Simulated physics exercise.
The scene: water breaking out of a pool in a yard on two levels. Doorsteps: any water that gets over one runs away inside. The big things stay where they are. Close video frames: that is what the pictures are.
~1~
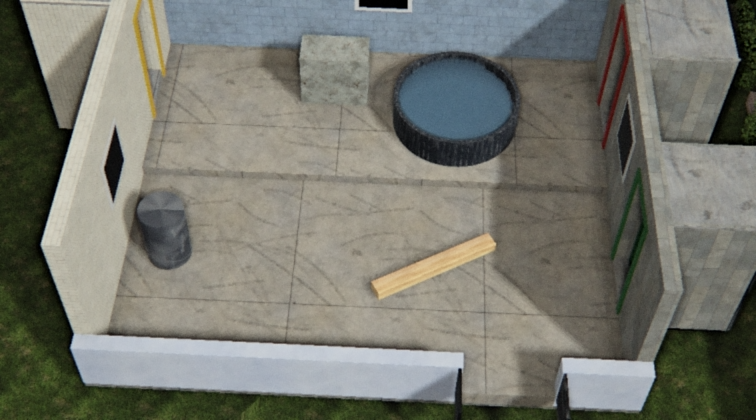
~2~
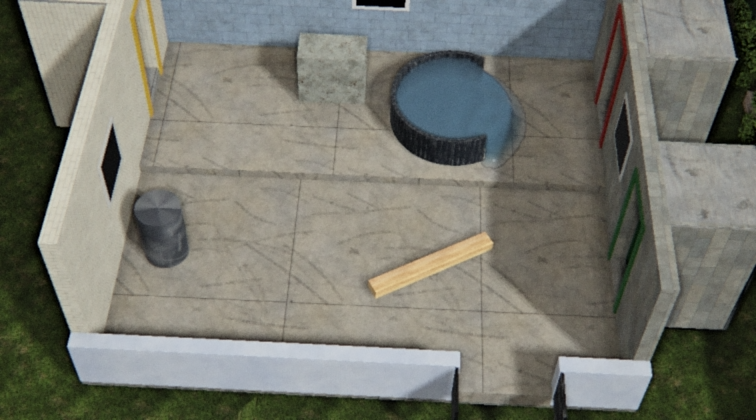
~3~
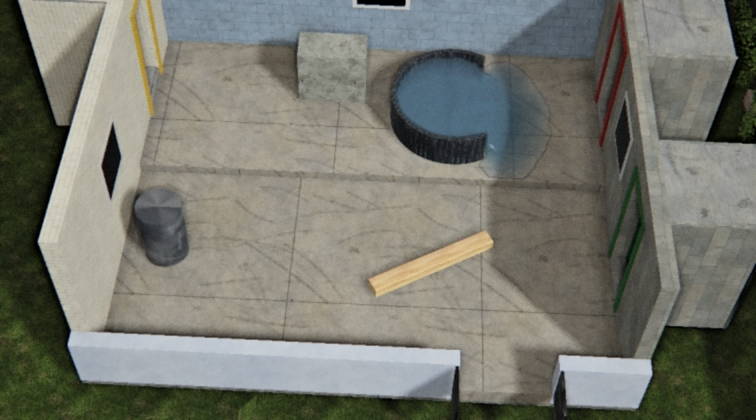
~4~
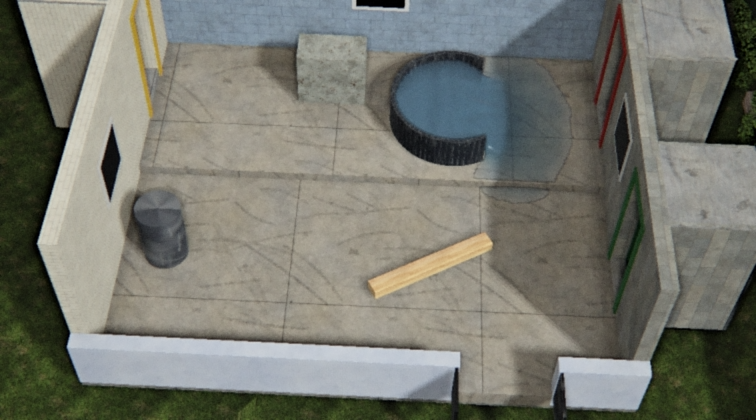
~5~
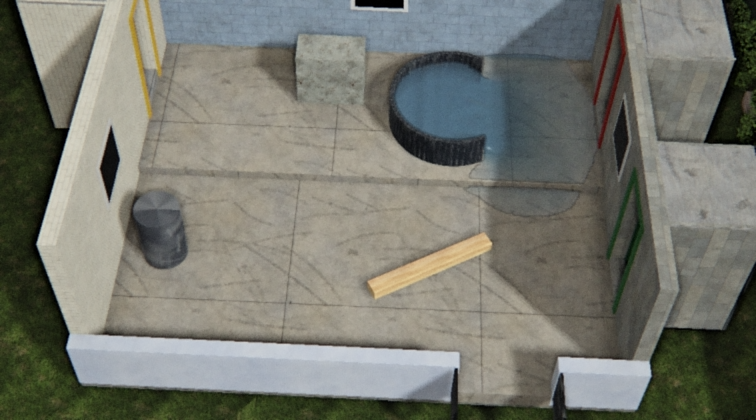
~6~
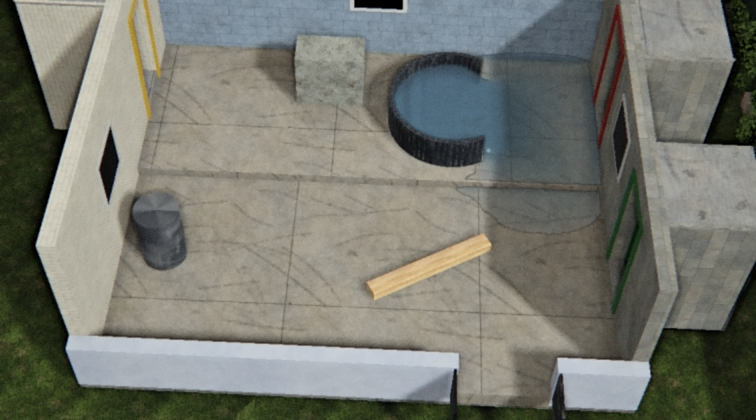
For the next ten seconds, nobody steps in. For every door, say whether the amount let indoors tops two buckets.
The green door stays at two buckets or less; the yellow door stays at two buckets or less; the red door tops two buckets.
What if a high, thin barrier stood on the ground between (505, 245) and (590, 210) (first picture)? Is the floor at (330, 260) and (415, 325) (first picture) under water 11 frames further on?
Spared and spared, in that order.
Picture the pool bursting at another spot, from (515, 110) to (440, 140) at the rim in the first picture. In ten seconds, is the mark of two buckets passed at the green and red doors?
Then the green one overshoots, and the red one comes in low.
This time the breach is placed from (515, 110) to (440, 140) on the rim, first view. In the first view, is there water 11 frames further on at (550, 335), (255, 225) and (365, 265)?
The first spot is swamped, the second spared, the third swamped.
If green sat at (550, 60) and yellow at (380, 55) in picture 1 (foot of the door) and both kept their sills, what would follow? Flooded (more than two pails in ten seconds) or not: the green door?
So the green door overshoots, it seems.
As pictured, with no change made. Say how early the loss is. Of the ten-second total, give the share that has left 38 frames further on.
About 65 %.
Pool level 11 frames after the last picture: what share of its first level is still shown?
Some 30 per cent.
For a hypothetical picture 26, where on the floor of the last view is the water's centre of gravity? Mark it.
The water's centre sits above (520, 159).
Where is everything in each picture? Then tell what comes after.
The first picture shows the round tank at (457, 99) is whole and still.
In the second picture, the front is at (489, 165), out from the gap at (511, 114).
In the third picture, water pours out at (510, 115) and has run to (504, 178).
In the fourth picture, water pours out at (510, 118) and has run to (526, 59).
In the fifth picture, water pours out at (509, 118) and has run to (550, 211).
In the sixth picture, water pours out at (508, 119) and has run to (583, 222).
A moment on, water covers 15 % of the floor; the green door wet at the sill, nothing in, the yellow door not reached, the red door under two buckets in.
Next, water covers 20 % of the floor; the green door wet at the sill, nothing in, the yellow door not reached, the red door over two buckets in.
Then, water covers 30 % of the floor; the green door wet at the sill, nothing in, the yellow door not reached, the red door far over two buckets in.
Later, water covers 50 % of the floor; the green door wet at the sill, nothing in, the yellow door wet at the sill, nothing in, the red door far over two buckets in.
In the end, water covers 75 % of the floor; the green door wet at the sill, nothing in, the yellow door wet at the sill, nothing in, the red door far over two buckets in.
